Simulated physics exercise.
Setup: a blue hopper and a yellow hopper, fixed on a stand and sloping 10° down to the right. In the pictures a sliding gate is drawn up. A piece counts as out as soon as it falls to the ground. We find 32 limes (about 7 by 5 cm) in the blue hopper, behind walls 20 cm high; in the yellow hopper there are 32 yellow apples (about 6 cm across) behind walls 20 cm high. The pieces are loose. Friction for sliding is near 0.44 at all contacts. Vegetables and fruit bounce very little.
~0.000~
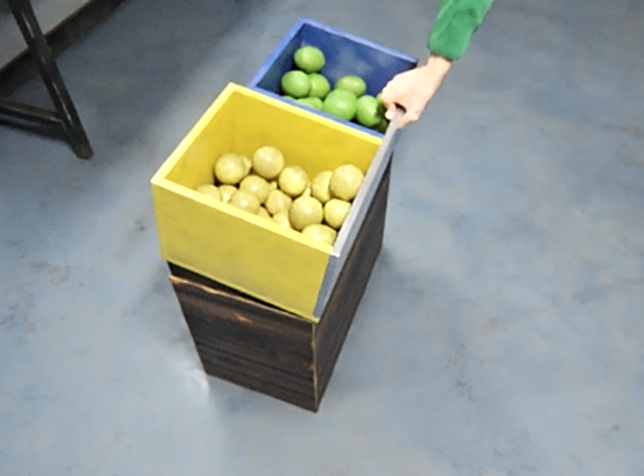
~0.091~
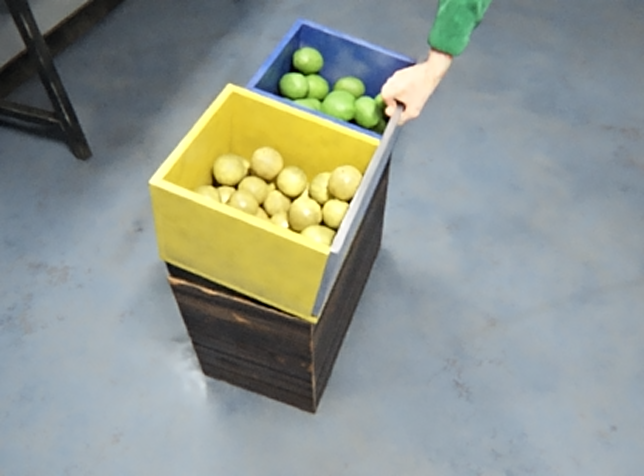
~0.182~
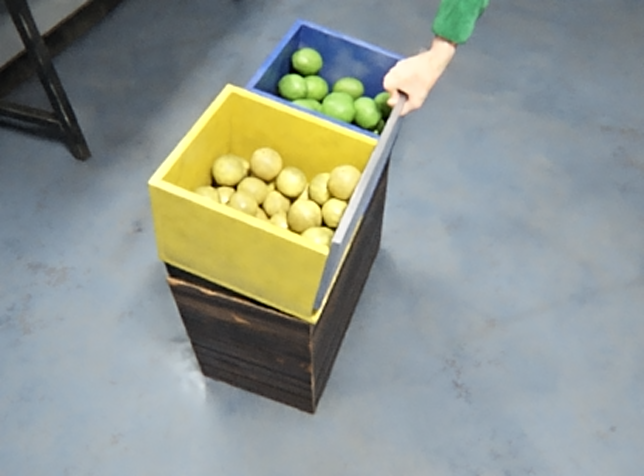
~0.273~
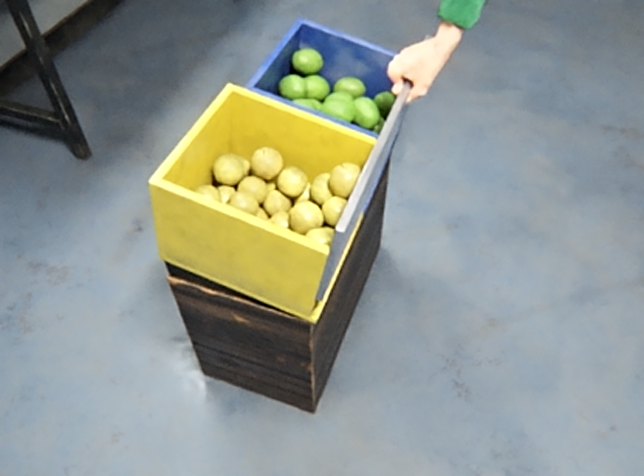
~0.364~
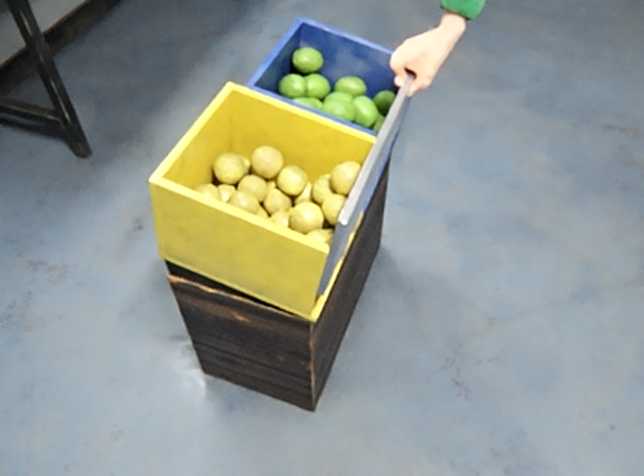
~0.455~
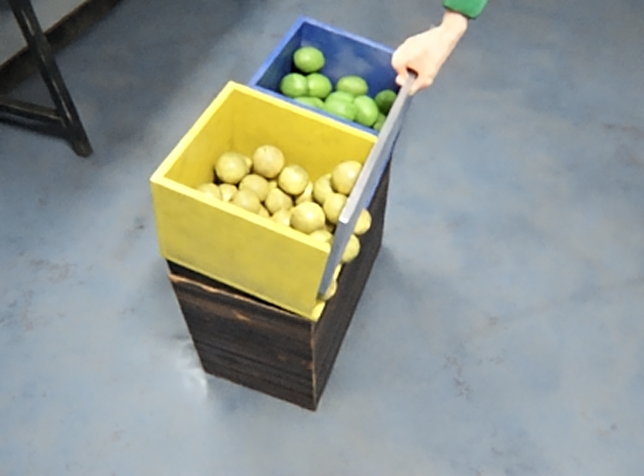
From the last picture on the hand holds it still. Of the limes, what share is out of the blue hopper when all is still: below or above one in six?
Lost share: Smaller than a sixth.
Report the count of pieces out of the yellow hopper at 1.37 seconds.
Out so far from the yellow hopper: Around 3.
After 0.86 s, 0 of 32 out of the blue hopper and 3 of 32 out of the yellow hopper.
After 1.37 s, 0 of 32 out of the blue hopper and 3 of 32 out of the yellow hopper.
After 2.08 s, 0 of 32 out of the blue hopper and 4 of 32 out of the yellow hopper.
When it is over (at 2.99 s), 0 of 32 out of the blue hopper and 5 of 32 out of the yellow hopper. Asked share, 0 of 32, 0 per cent.
